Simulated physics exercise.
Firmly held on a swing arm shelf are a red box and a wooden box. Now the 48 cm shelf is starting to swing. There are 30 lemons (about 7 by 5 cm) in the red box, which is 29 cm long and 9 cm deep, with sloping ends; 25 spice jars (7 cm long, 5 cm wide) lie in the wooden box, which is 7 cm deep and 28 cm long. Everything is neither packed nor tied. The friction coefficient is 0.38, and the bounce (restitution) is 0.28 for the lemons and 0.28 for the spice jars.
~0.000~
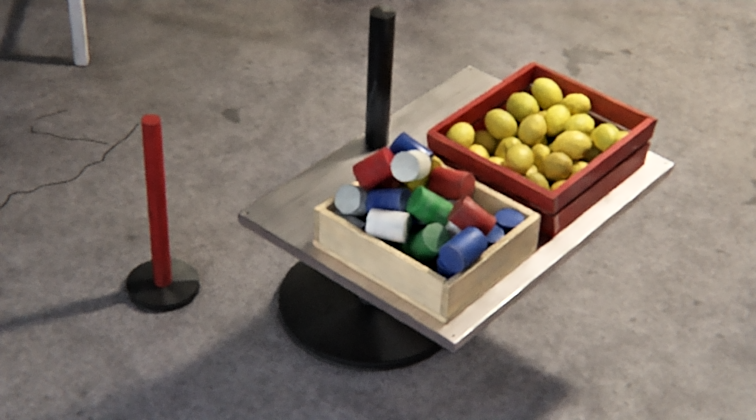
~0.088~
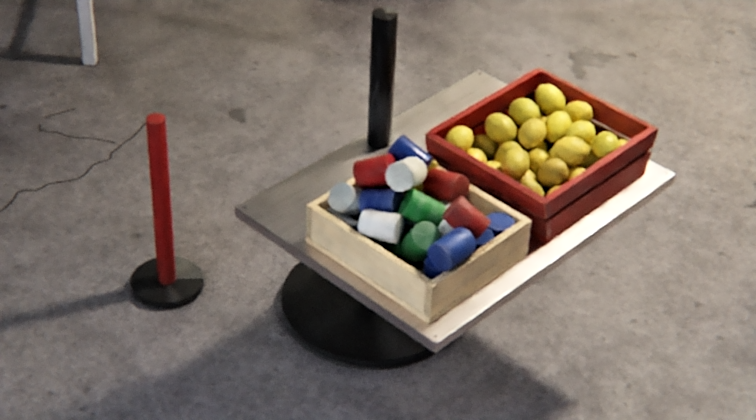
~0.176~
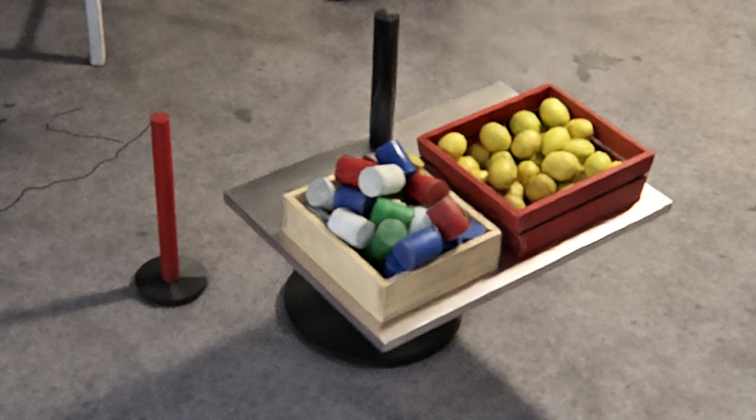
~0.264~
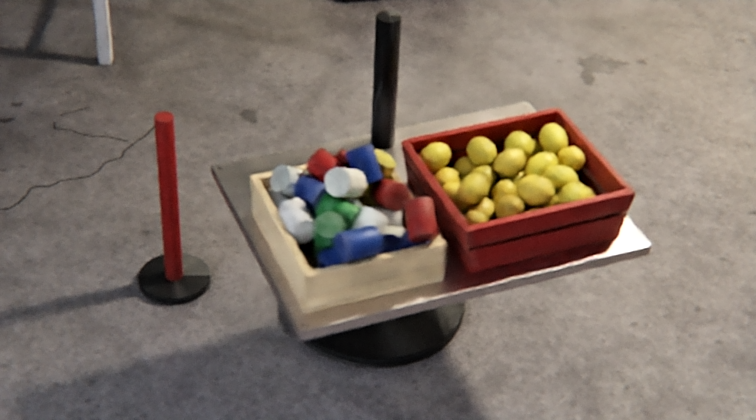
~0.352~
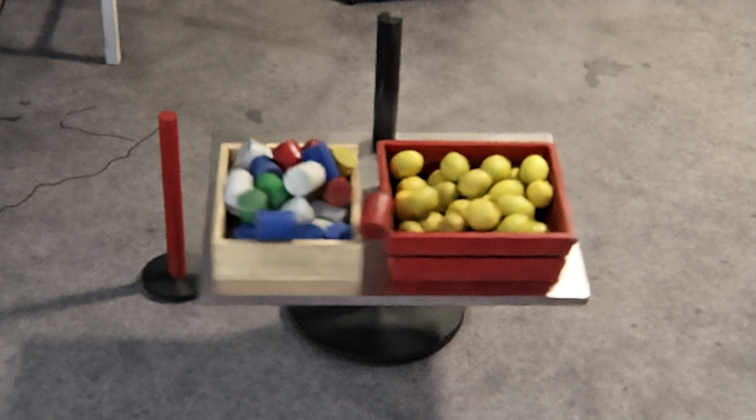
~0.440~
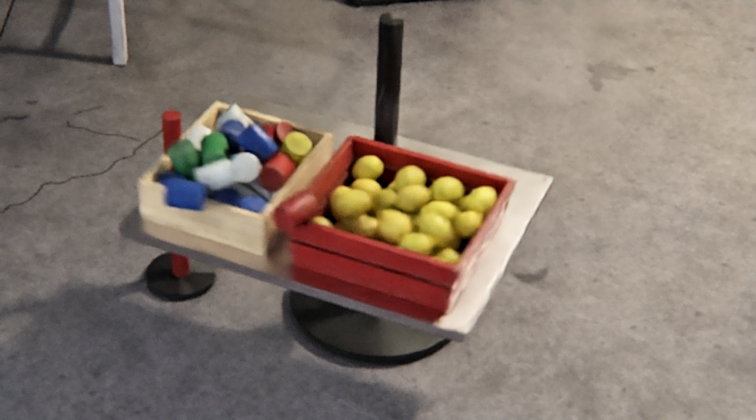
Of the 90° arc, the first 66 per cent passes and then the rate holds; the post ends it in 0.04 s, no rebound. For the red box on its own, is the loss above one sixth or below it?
Below one sixth.
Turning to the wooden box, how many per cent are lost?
For the wooden box, roughly 30 percent.
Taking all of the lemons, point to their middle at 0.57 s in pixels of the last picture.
Centred roughly at (331, 215).
After 0.49 s, end of the swing.
After 0.57 s, red box 30 in, 0 out and wooden box 23 in, 2 out.
After 0.69 s, red box 30 in, 0 out and wooden box 20 in, 5 out.
After 0.91 s, red box 30 in, 0 out and wooden box 18 in, 7 out.
Final count (at 1.34 s), red box 30 in, 0 out and wooden box 18 in, 7 out. Asked share, 0 of 30, 0 per cent.
